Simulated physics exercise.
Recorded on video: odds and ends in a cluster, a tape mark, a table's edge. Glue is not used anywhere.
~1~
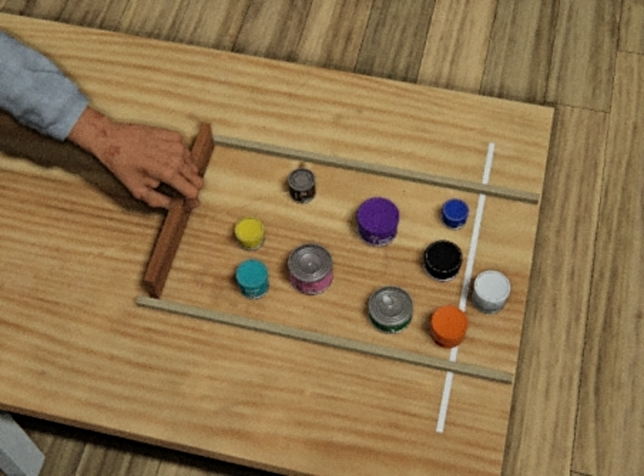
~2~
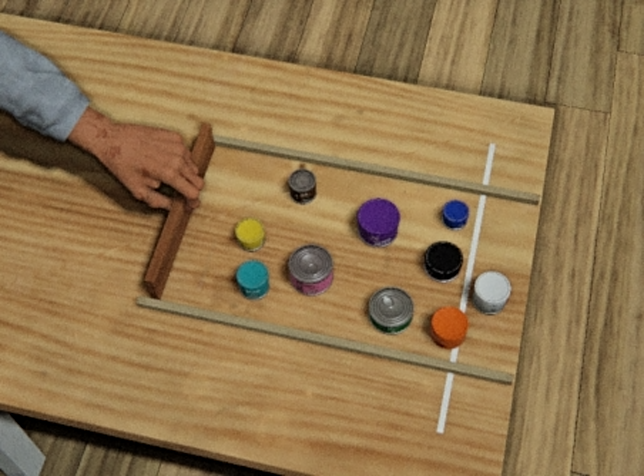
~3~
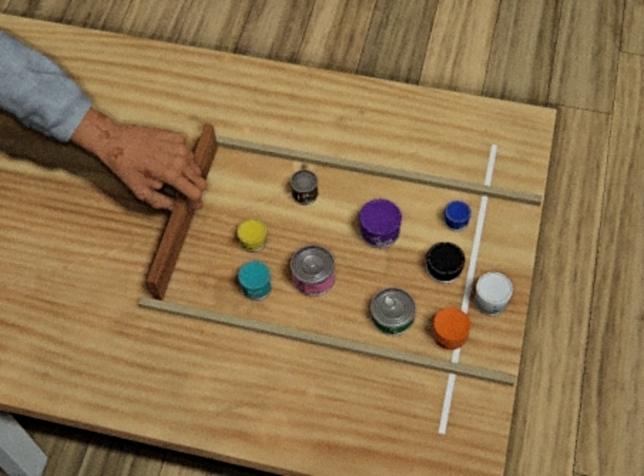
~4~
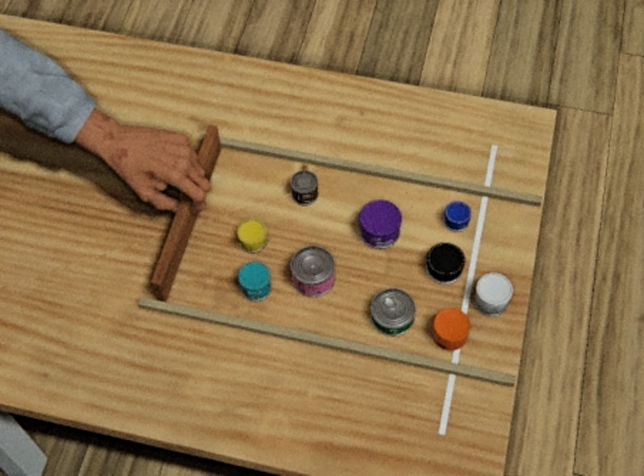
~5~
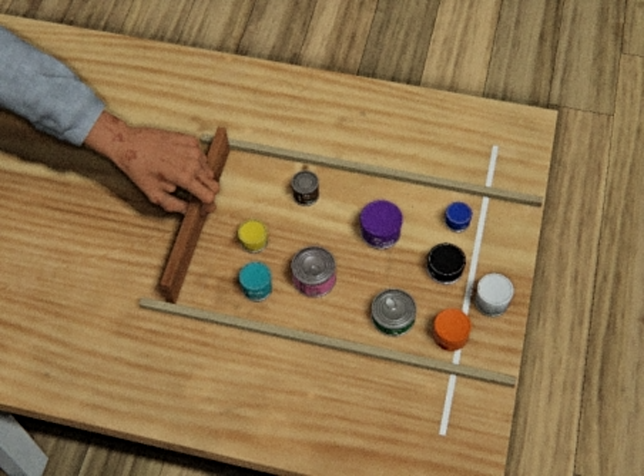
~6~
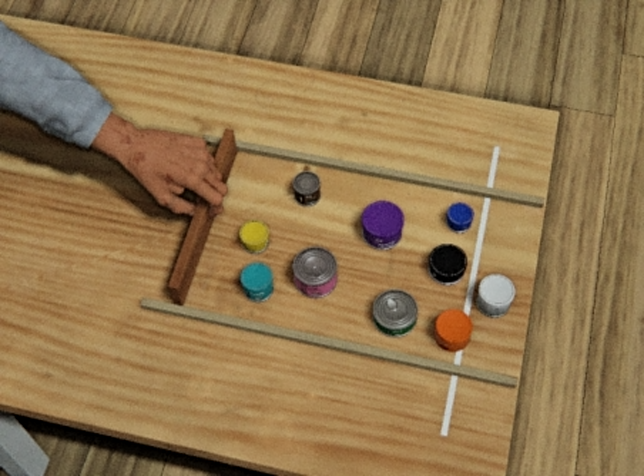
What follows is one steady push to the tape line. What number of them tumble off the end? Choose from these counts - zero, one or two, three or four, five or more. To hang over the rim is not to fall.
Count: One or two.
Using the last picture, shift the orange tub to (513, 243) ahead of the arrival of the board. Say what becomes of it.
Well, the orange tub keeps its place.
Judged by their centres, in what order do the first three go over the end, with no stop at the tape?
The order is the orange tub, the white pot and then the green pot.
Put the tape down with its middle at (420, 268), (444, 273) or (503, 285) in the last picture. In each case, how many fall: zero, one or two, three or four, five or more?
Lab note - tapes per position, in order: None at all; no fall at all; more than four.
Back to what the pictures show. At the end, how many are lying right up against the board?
Number: 4.
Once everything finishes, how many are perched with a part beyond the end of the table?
2 is the number.
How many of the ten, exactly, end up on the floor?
In all, 2 of them.
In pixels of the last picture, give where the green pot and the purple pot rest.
The green pot comes to rest at (514, 355), and the purple pot comes to rest at (500, 245).
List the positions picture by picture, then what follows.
White pot (490, 293); orange tub (449, 327); blue tin (455, 214); board (181, 208); tape (468, 275), in the first picture.
Orange tub (449, 328); black pot (443, 262), in the second picture.
Blue tin (457, 216); yellow pot (252, 235), in the third picture.
White pot (493, 295); turquoise pot (255, 282), in the fourth picture.
Orange tub (452, 330); pink tin (314, 272), in the fifth picture.
White pot (495, 296); orange tub (453, 331); blue tin (460, 218); board (205, 215); tape (473, 279), in the sixth picture.
Early on, none off yet; white pot at rest near (495, 296); orange tub at rest near (453, 331); blue tin at rest near (460, 218).
A while later, none off yet; white pot at rest near (495, 296); orange tub travelled about its own width near (504, 346); blue tin travelled a little near (476, 220).
Finally, the number that fall off is one or two; lost, orange tub and white pot.
